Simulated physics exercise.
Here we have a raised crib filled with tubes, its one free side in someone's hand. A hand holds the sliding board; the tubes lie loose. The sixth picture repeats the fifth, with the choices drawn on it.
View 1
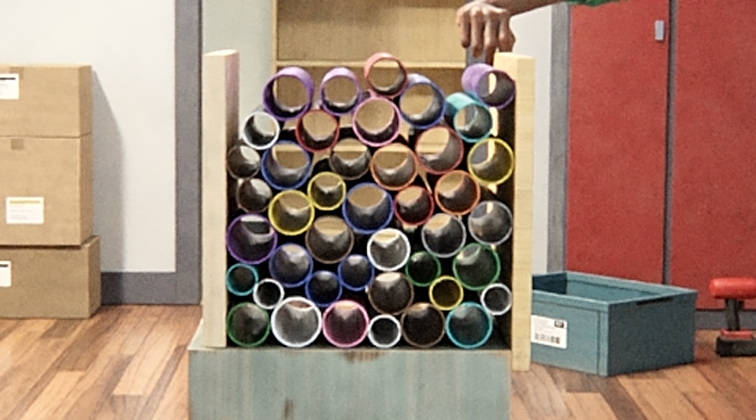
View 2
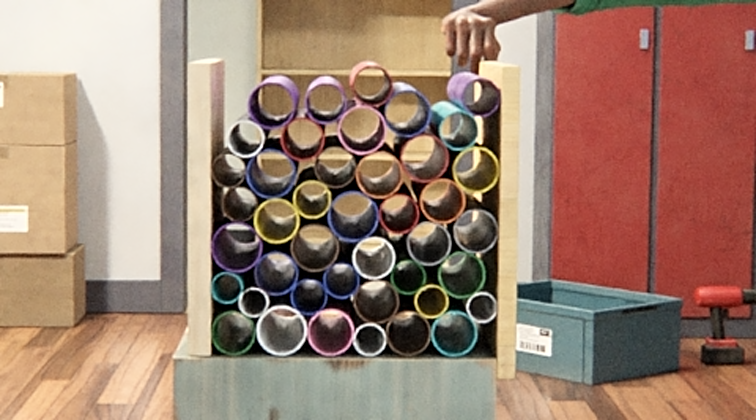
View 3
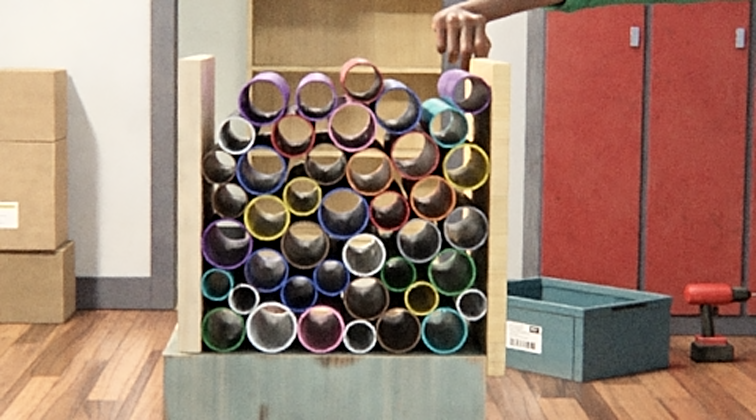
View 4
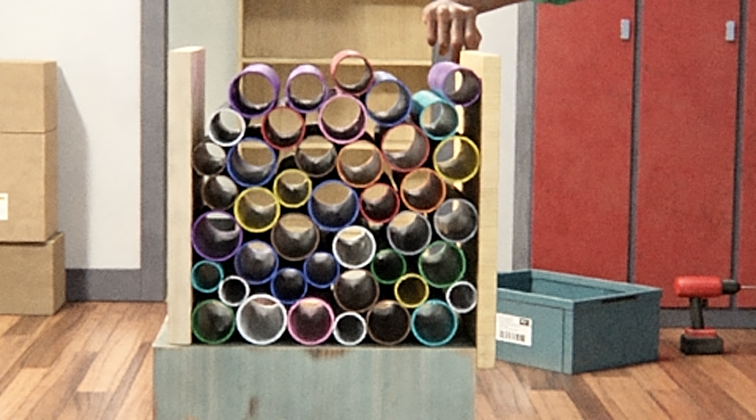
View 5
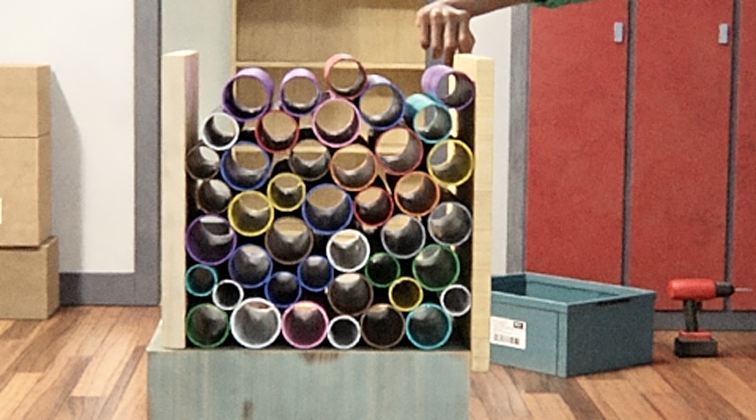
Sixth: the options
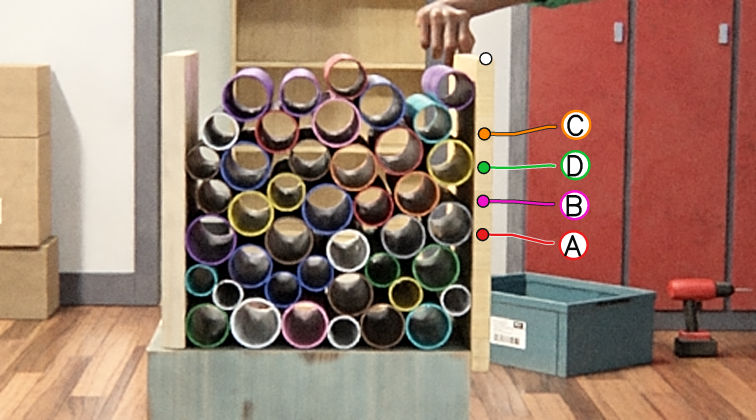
A tall stack of loose tubes with rims of purple, red, blue, yellow, green, white and turquoise fills a wooden crib on a pale blue-green base, seen from the front in a wood-floored room. Cardboard boxes stand left; red lockers, a teal bin and a red drill sit right. A hand grips the right board's top, barely moving, while the camera wavers slightly and the tubes stay put.
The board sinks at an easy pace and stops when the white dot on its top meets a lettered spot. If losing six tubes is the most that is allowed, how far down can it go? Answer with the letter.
Down to A.
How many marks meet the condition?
Four of them.
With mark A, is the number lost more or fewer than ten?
It loses fewer than ten.
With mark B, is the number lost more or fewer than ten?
It loses fewer than ten.
On the copy, A at (483, 234); B at (483, 201); C at (485, 134); D at (484, 168); the white dot at (486, 59).
On A. First, top of the board (474, 134).
Then, top of the board (473, 220).
Finally, top of the board (472, 234), two out over the board.
By contrast, B two out over the board; C one out over the board; D one out over the board.
